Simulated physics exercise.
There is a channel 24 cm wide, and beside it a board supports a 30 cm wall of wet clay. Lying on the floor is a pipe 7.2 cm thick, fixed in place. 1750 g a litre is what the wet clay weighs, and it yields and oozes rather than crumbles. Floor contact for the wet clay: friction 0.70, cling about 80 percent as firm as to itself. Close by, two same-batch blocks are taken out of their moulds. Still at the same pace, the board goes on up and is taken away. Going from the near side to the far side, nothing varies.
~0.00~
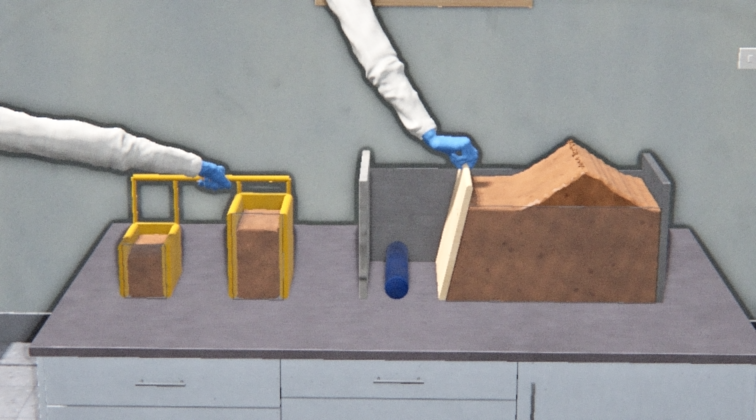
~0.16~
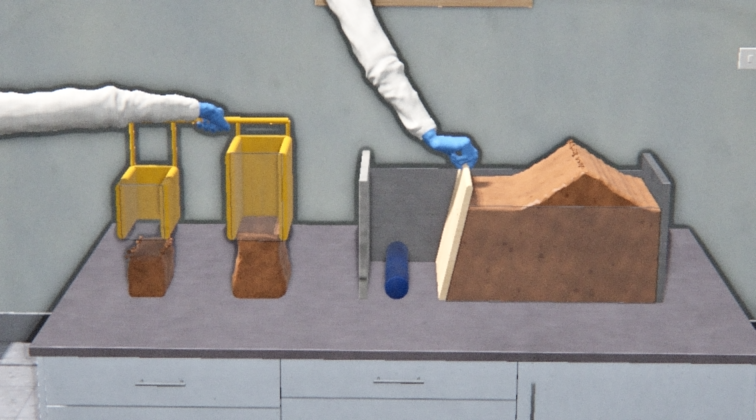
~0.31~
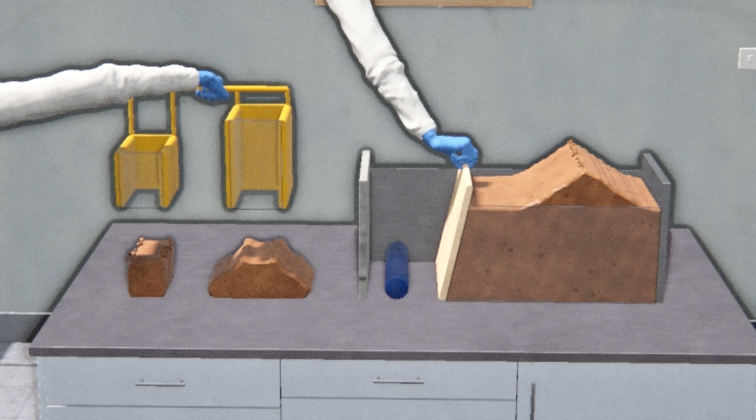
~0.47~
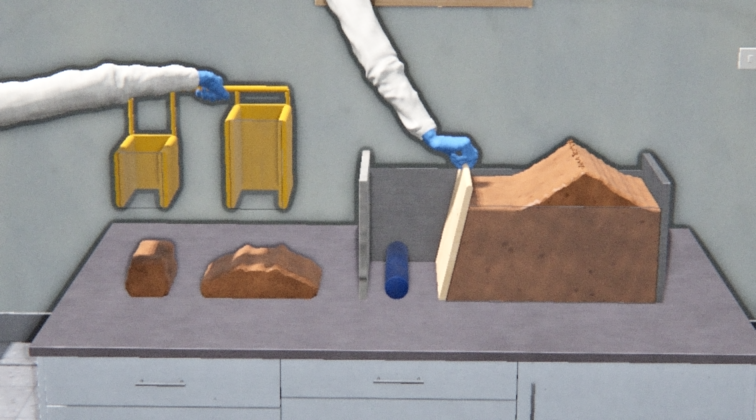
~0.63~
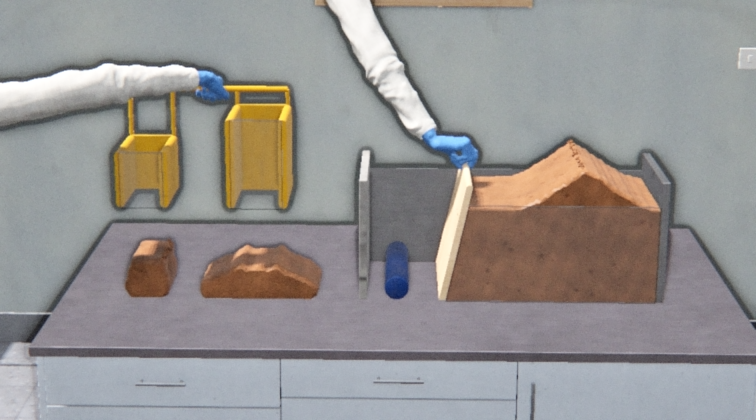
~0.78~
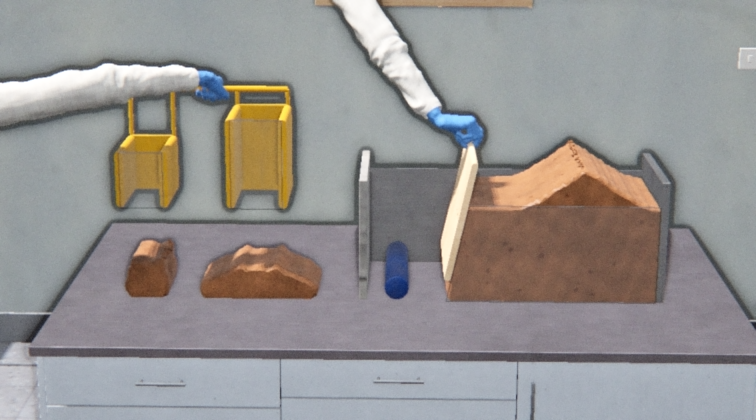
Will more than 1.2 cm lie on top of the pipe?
It is left under cover.
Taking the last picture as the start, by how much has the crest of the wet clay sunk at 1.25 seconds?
Roughly 6.5 cm.
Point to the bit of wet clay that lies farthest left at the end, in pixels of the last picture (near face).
Position: About (387, 272).
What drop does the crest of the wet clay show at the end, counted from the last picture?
By my estimate, near 8.5 cm.
After 1.00 s, the fallen stuff reaches 12 % of the way across and nothing lies on the pipe.
After 1.25 s, the fallen stuff reaches 49 % of the way across and nothing lies on the pipe.
After 1.51 s, the fallen stuff reaches 74 % of the way across and 6.2 cm lies on the pipe.
After 1.76 s, the fallen stuff reaches 75 % of the way across and 6.7 cm lies on the pipe.
After 1.81 s, the fallen stuff reaches 75 % of the way across and 6.7 cm lies on the pipe.
